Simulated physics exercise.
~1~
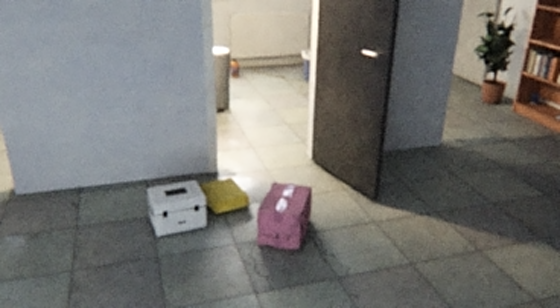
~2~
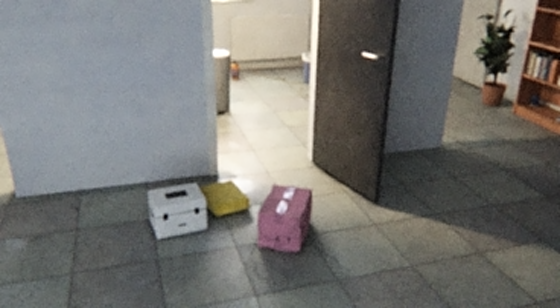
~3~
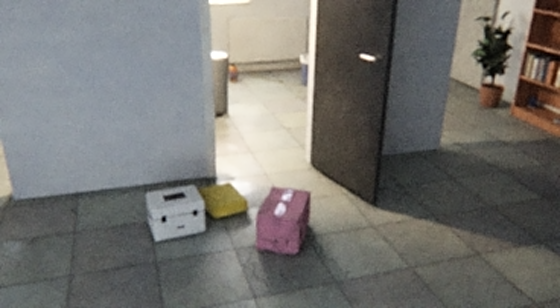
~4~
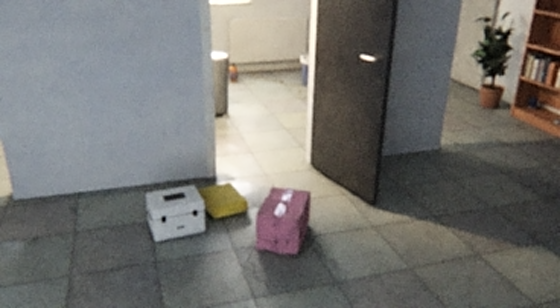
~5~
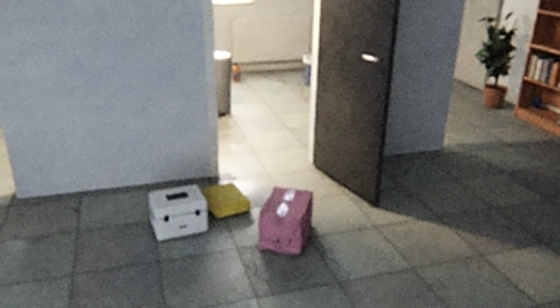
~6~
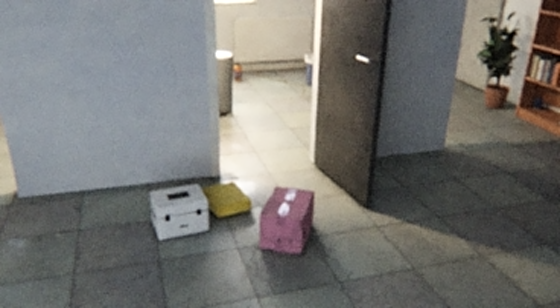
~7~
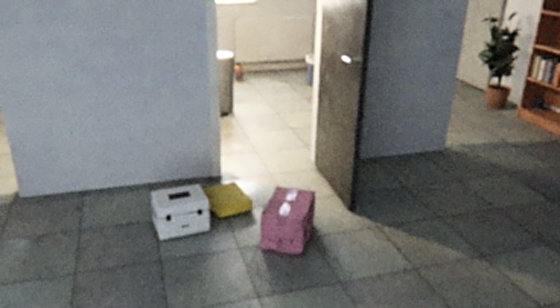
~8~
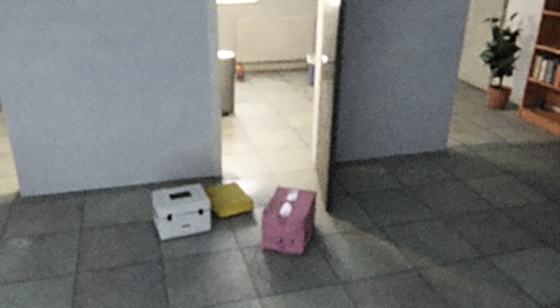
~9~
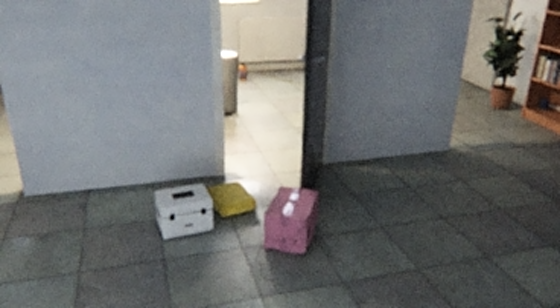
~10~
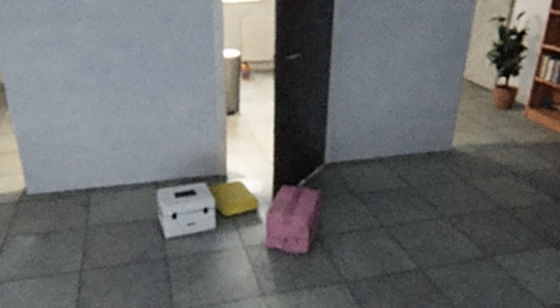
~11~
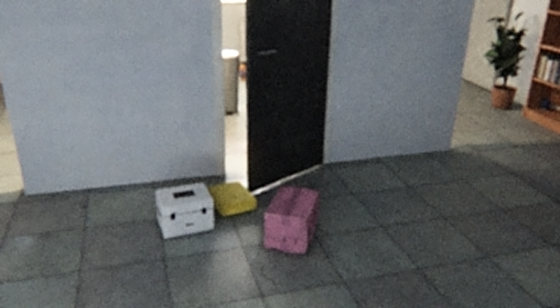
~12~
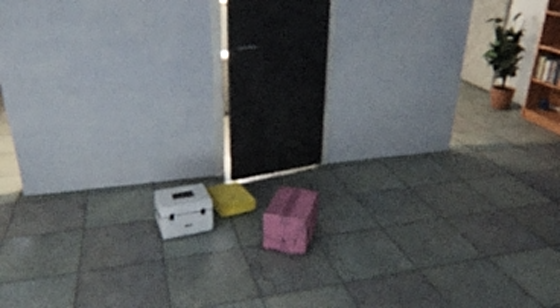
A dark door swings toward its frame and shuts, leaving the three nearby items in place.
